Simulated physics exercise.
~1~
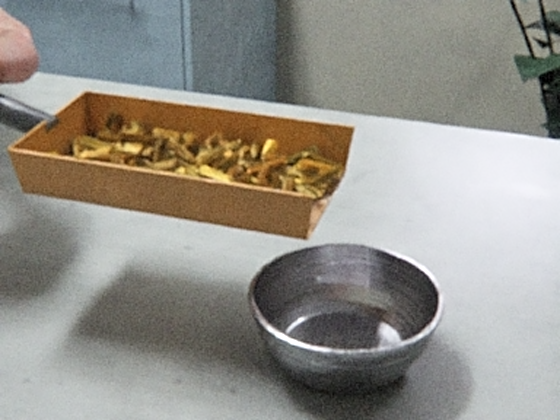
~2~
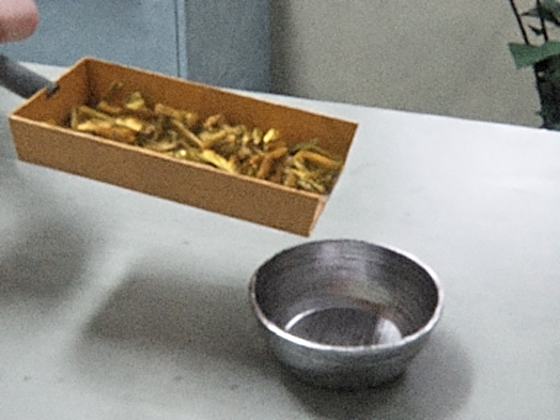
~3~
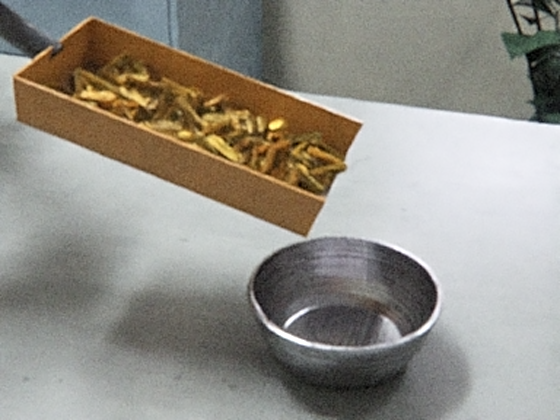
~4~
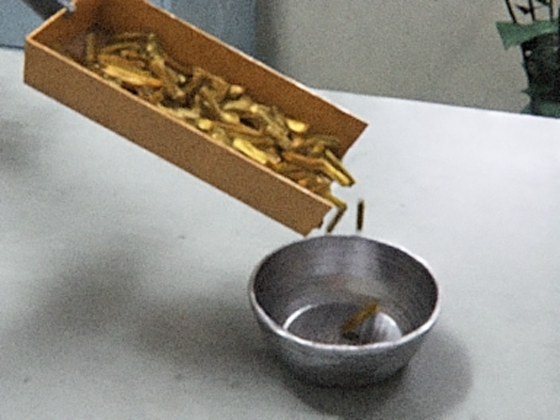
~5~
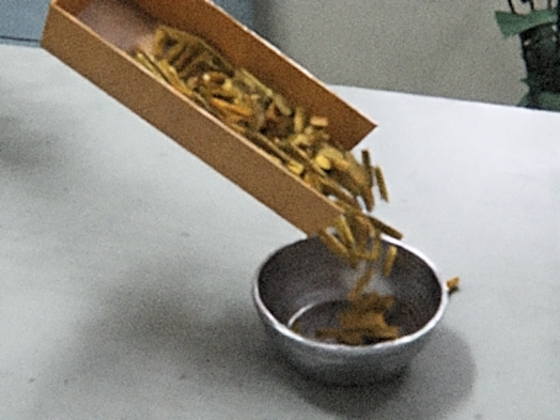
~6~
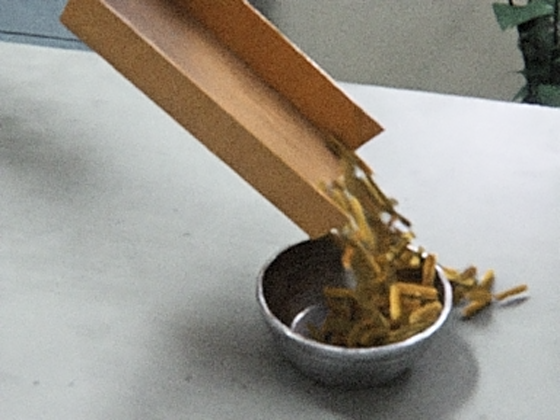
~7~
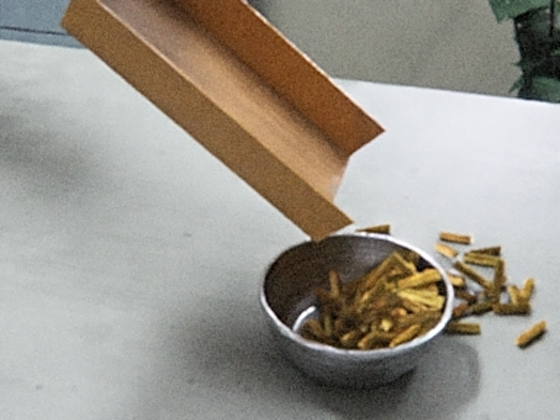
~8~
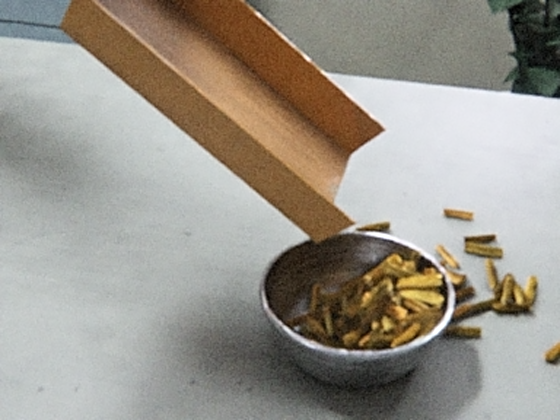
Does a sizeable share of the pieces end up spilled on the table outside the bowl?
Yes, a sizeable share lands on the table to the right of the bowl. Most of the pieces still end up in the bowl, and the scoop is left empty.
